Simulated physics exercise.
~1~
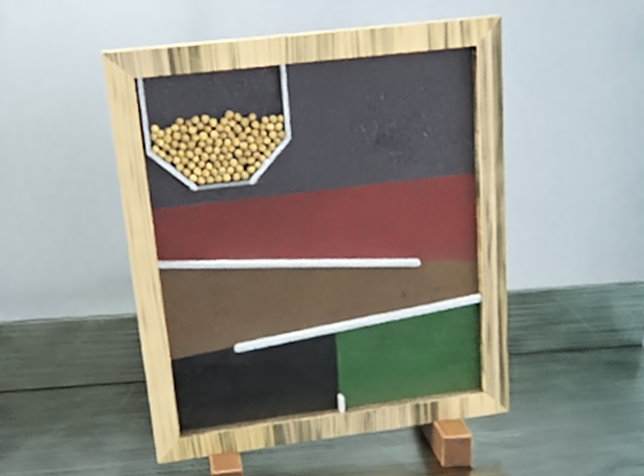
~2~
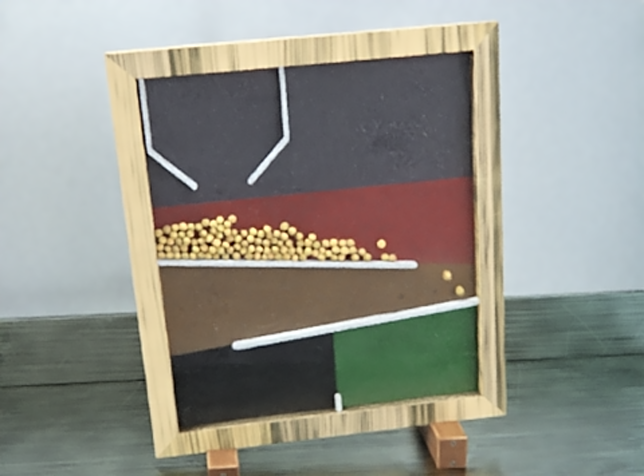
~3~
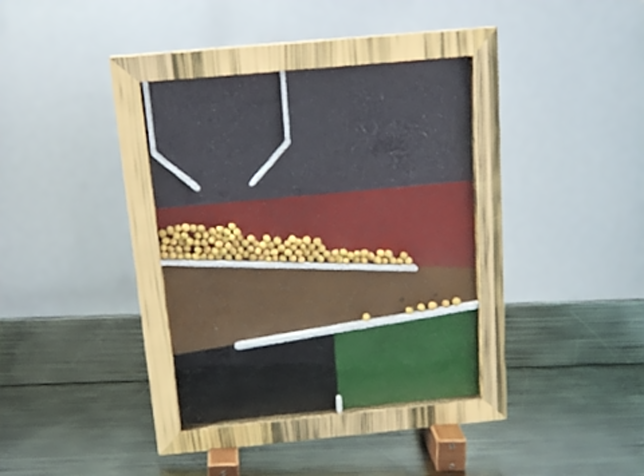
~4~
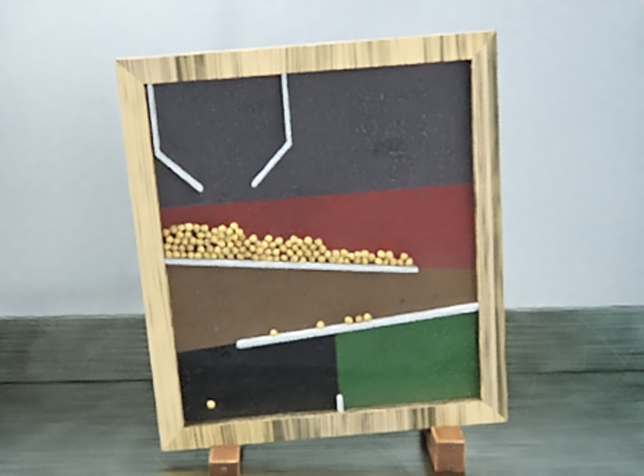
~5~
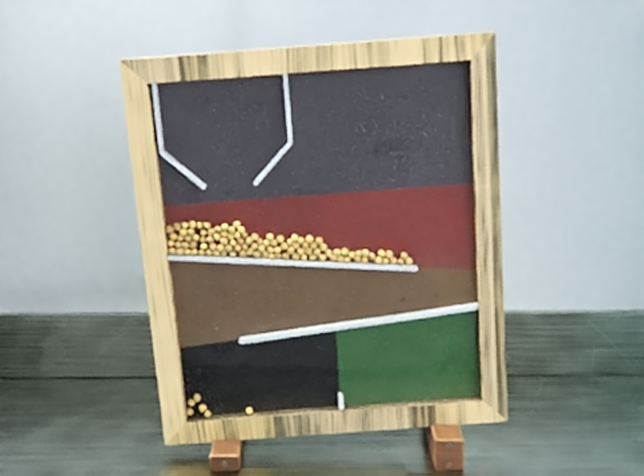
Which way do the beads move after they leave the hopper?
They move down, dropping onto the ledge in the red section, and a few carry on to the black section at the bottom.
